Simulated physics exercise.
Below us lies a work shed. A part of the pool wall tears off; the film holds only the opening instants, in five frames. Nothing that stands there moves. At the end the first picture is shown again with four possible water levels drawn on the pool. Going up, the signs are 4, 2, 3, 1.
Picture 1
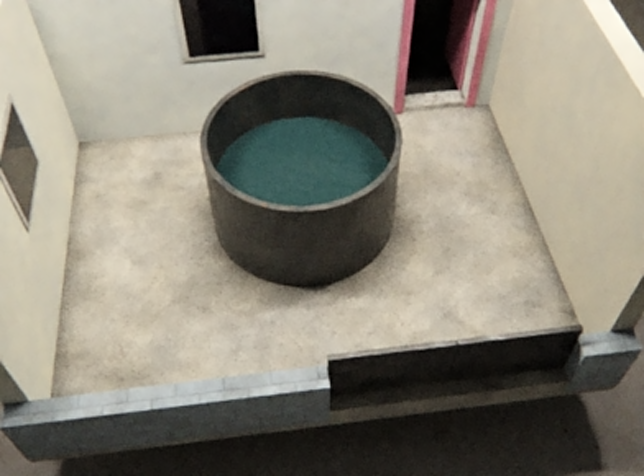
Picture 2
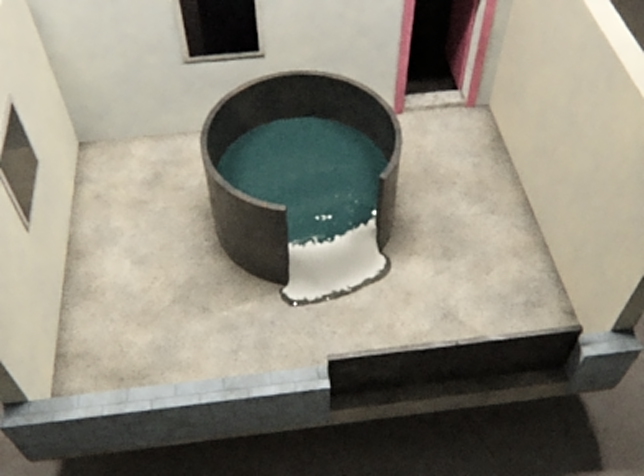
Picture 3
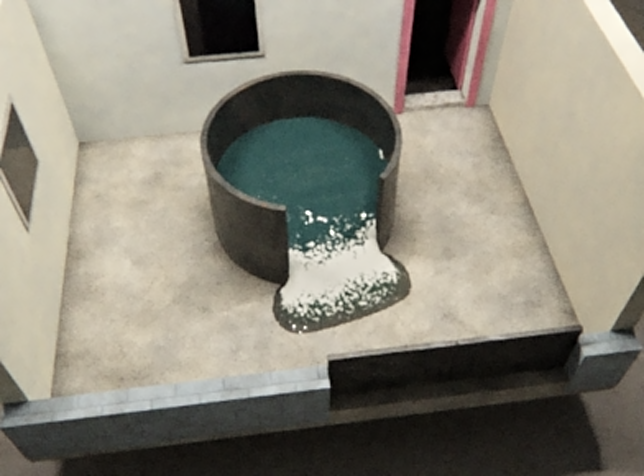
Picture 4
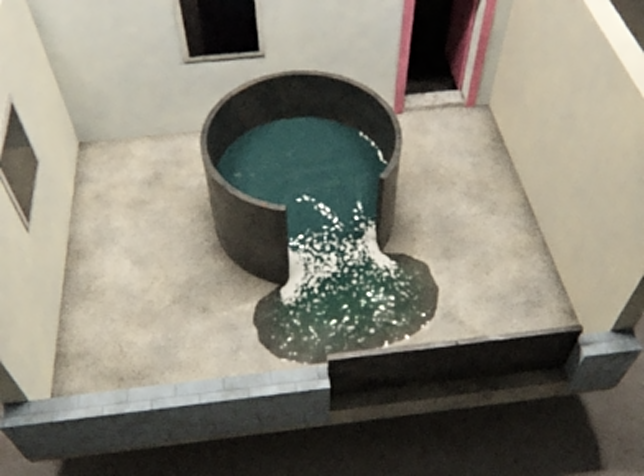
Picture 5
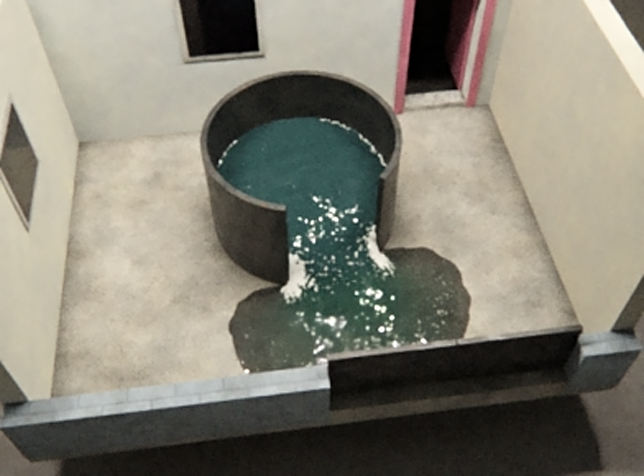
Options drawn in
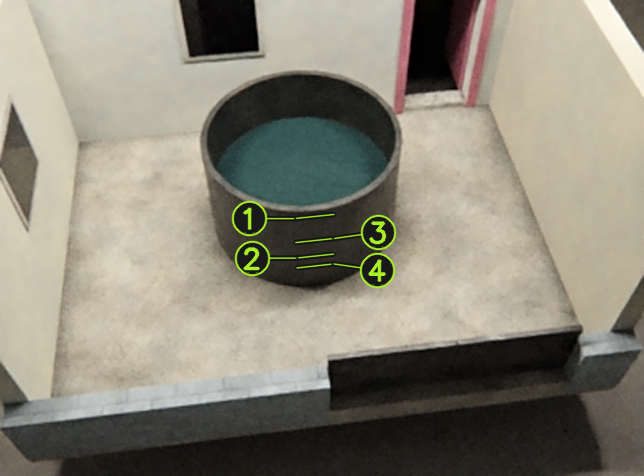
Teal water rests in a round dark grey pool inside a pale-walled work shed, seen from above by a still camera. A dark window and a pink-framed doorway are in the back wall, with a low grey wall and a shut dark gate along the front. A gap opens in the pool's front, and water pours out, foaming white, then spreads across the beige floor in a widening dark puddle.
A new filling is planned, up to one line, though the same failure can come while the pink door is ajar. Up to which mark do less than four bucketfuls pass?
The answer is level 4.
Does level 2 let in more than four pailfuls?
Yes, that goes wrong.
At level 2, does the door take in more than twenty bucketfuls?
No, it does not.
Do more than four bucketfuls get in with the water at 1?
Yes, it does.
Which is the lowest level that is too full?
The answer is 2.
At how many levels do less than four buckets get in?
One of the four.
In lime, 1 at (314, 216); 2 at (314, 256); 3 at (314, 240); 4 at (315, 265); from the bottom up 4, 2, 3, 1.
For level 1, dozens of bucketfuls pour in.
For level 2, about 9 bucketfuls get in.
For level 3, dozens of bucketfuls pour in.
For level 4, a splash gets over, under a bucket.
